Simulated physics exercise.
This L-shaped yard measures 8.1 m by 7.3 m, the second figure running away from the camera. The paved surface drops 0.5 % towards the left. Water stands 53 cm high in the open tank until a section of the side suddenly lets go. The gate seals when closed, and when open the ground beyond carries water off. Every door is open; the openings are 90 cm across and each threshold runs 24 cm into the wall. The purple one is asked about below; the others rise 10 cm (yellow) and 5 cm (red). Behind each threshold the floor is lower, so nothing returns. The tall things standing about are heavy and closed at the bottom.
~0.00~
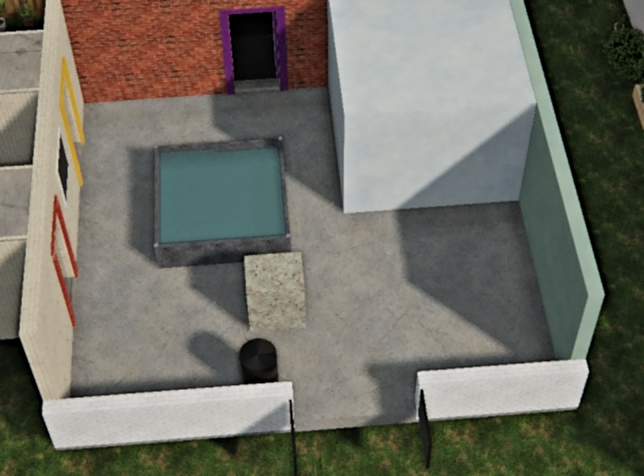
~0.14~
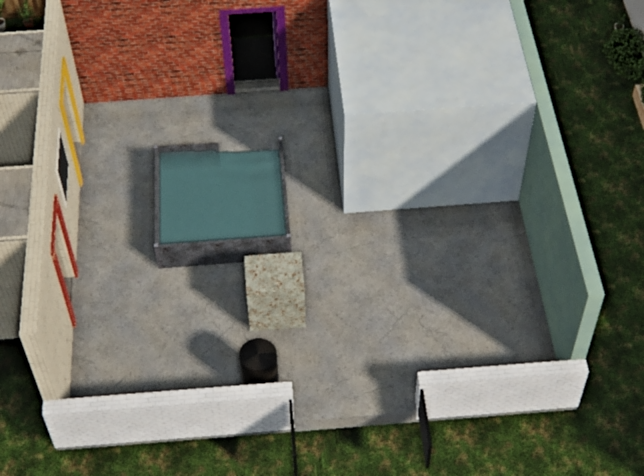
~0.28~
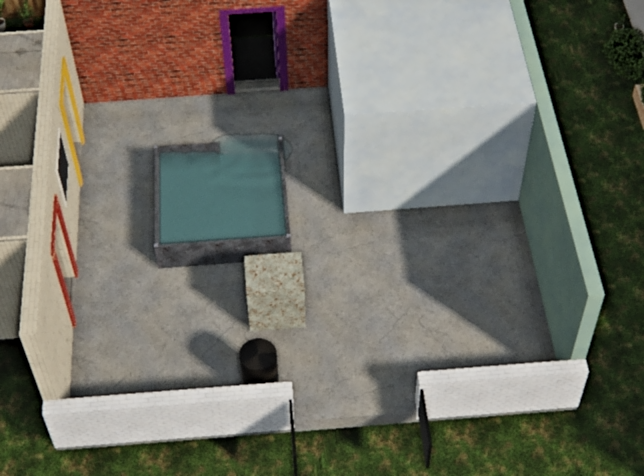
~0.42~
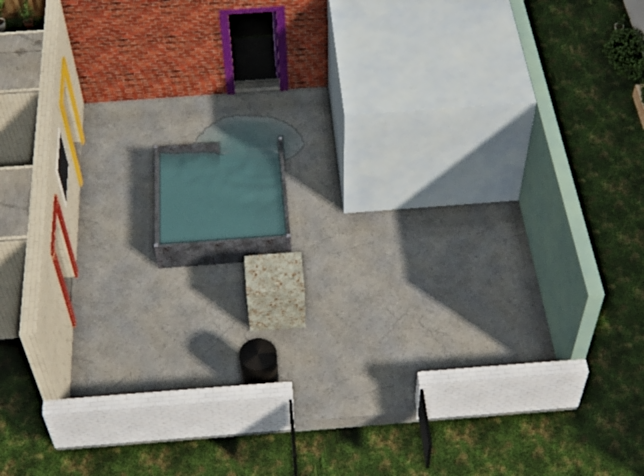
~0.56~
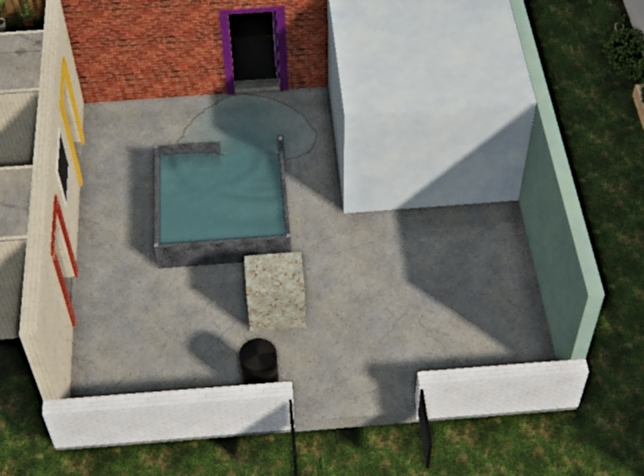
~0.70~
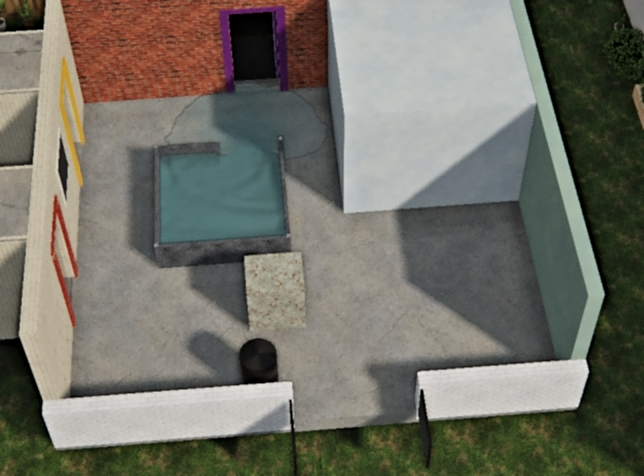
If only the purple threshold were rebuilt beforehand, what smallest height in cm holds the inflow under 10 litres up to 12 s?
It would have to be roughly 30 cm high.
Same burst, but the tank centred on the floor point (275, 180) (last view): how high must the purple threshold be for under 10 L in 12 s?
About 30 cm.
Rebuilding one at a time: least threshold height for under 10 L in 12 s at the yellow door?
Roughly 9.0 cm at yellow.
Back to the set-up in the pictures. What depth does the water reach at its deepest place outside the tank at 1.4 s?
Roughly 30 cm.
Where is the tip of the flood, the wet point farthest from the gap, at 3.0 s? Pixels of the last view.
Near (85, 106).
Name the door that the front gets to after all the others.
Last comes the red one.
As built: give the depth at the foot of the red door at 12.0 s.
Some 5.5 cm.
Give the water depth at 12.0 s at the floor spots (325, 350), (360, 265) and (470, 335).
About 2, 2 and 1 cm.
After 1.4 s water covers 10 % of the floor, deepest (30 cm) near (262, 155); 22 cm at the purple door, 73 litres in over its 9 cm threshold.
After 3.0 s water covers 20 % of the floor; 27 cm at the purple door, 304 litres in over its 9 cm threshold.
After 12.0 s water covers 80 % of the floor, deepest (10 cm) near (69, 426); 8 cm at the purple door, 540 litres in over its 9 cm threshold.
At the purple door as built, the water arrived by 0.7 s and peaked near 32 cm at 2.2 s.
With a threshold of 26 cm, 41 litres would have come in within the 12 s; with 35 cm, 0 litres. So under 10 litres takes about 30 cm.
